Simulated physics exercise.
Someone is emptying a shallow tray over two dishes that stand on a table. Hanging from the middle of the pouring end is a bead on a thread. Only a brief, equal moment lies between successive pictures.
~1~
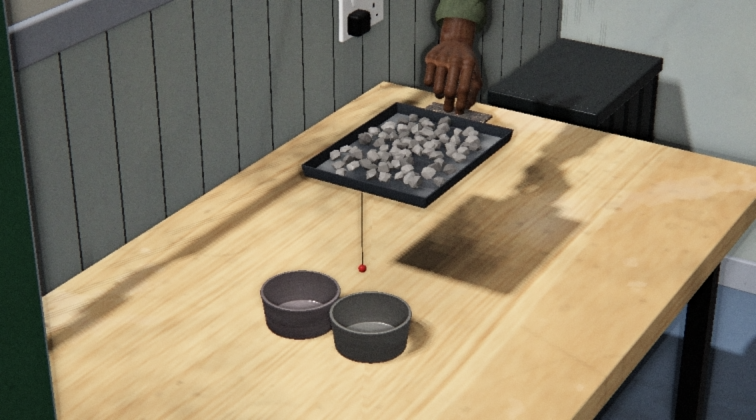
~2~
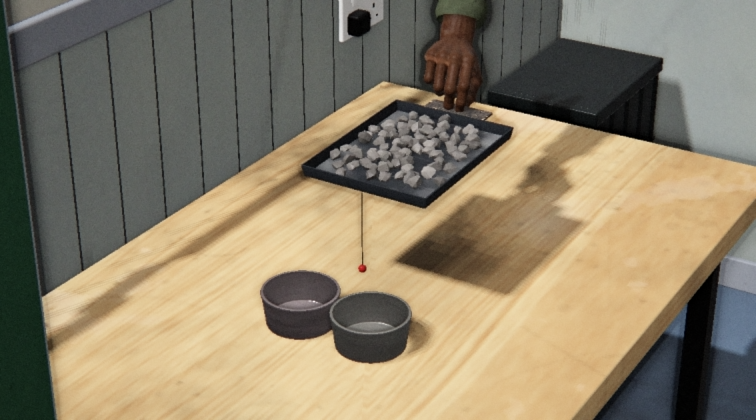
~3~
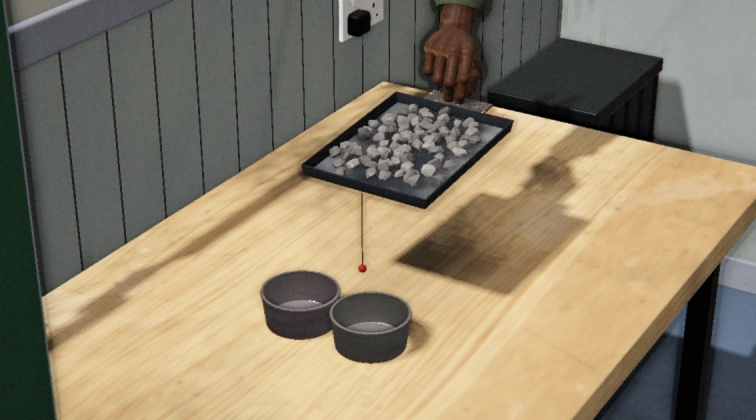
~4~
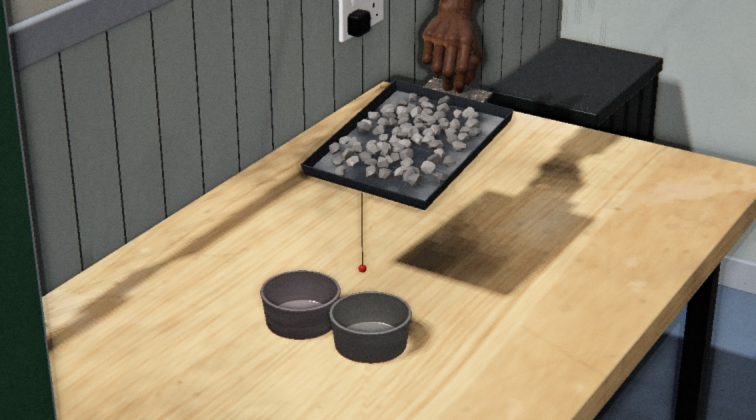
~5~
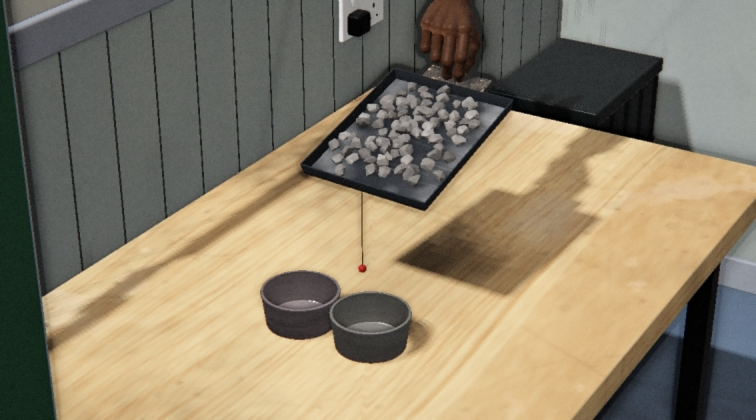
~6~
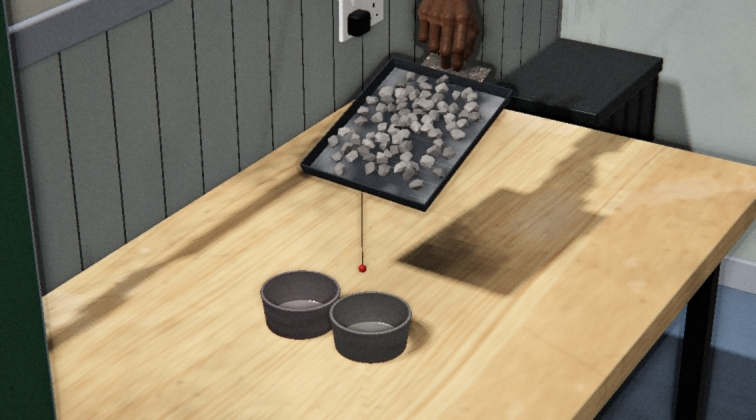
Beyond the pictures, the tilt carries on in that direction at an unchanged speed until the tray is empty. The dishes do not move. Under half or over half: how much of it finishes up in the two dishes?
Over half.
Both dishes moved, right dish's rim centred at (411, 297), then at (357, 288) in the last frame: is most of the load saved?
Well, not up to half at the first spot and not up to half at the second.
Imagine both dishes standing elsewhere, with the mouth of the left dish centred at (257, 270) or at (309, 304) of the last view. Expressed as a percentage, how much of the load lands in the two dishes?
About 40% on the first try and 50% on the second.
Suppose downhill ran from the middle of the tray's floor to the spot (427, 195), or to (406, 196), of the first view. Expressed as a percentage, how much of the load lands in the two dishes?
I'd say some 10 in a hundred at first, then 40 in a hundred.
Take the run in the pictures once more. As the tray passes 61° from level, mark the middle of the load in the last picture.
I'd put the middle close to (382, 172).
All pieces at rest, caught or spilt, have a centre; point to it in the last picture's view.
Resting centre, last picture - approx. (367, 337).
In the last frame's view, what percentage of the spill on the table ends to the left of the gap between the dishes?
That would be roughly 20 per cent.
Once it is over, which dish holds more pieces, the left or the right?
Well, that is right of the pair.
Shortly afterwards, tray tipped steeply; all but a few on the tray; only a few in the right dish; only a few in the air.
Next, tray tipped right over; near a quarter on the tray; near a third in the right dish; a little in the left dish; a little outside both; near a quarter in the air.
Some moments later, tray tipped past a quarter turn; near two thirds in the right dish; near a quarter in the left dish; near a quarter outside both.
In the end, tray tipped past a quarter turn; near two thirds in the right dish; near a quarter in the left dish; near a quarter outside both.
